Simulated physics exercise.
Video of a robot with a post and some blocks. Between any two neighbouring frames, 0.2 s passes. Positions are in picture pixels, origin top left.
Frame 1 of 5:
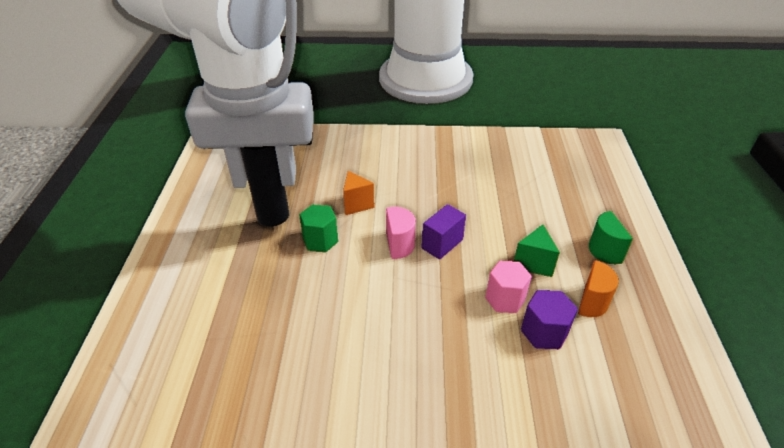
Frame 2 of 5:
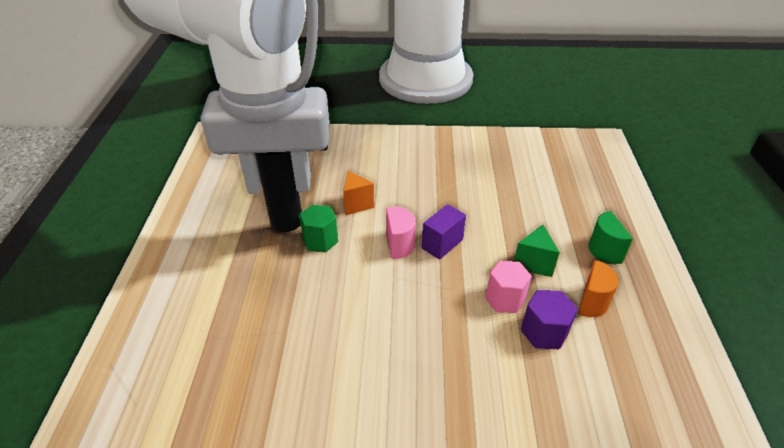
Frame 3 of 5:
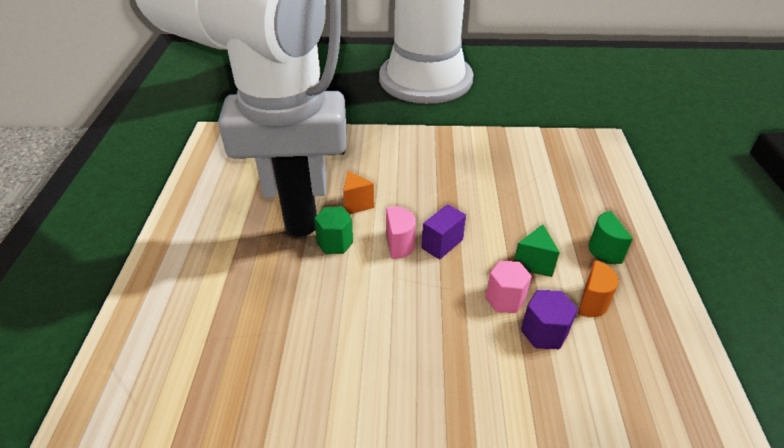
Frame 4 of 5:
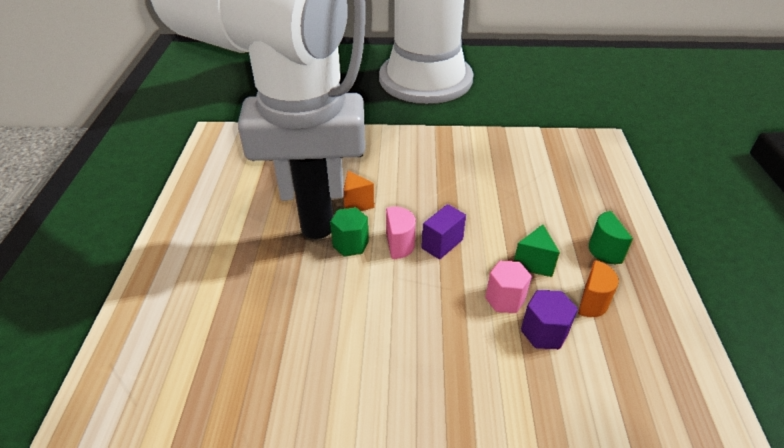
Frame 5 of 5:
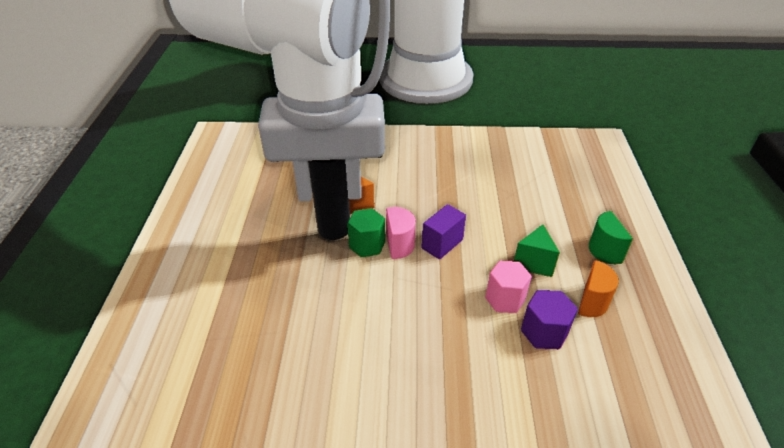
At first, a robot arm holds a black post just left of a green six-sided block on a striped wooden board scattered with colored blocks. The post moves right, meets the green block and pushes it rightward until it sits beside the pink block, while the arm partly covers an orange block behind.
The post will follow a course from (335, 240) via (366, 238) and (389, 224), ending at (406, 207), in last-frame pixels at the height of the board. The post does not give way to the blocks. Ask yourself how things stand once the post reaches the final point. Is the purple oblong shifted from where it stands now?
Yes, that is what happens.
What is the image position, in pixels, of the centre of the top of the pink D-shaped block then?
It will likely be found at (442, 223).
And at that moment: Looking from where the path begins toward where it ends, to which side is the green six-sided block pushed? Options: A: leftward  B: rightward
The answer is B.
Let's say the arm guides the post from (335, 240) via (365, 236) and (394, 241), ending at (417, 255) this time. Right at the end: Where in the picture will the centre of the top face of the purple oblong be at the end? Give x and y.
Located at (506, 223).
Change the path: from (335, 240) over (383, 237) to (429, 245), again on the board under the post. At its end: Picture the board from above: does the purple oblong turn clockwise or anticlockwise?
In a top view, it turns counterclockwise.
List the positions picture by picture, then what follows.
In the first picture, lower end of the post at (273, 216), tops of blocks, orange three-sided block at (355, 181), green six-sided block at (317, 215), pink D-shaped block at (400, 219), purple oblong at (445, 218).
In the second picture, post at (287, 221), blocks as before.
In the third picture, post at (301, 226), green six-sided block at (333, 217).
In the fourth picture, post at (318, 228), green six-sided block at (349, 219).
In the fifth picture, post at (334, 229), orange three-sided block partly hidden, green six-sided block at (366, 219), pink D-shaped block at (400, 219), purple oblong at (445, 218).
The first path, step by step. One third of the way, post at (367, 226); green six-sided block at (399, 217); pink D-shaped block at (428, 220), turned 25° clockwise; purple oblong at (457, 221), turned 35° anticlockwise.
Two thirds of the way, post at (390, 212); green six-sided block at (414, 214), turned 15° clockwise; pink D-shaped block at (442, 223), turned 40° clockwise; purple oblong at (471, 223), turned 50° anticlockwise.
At the end, post at (406, 196); orange three-sided block not moved; green six-sided block at (414, 214), turned 15° clockwise; pink D-shaped block at (442, 223), turned 40° clockwise; purple oblong at (471, 223), turned 50° anticlockwise.
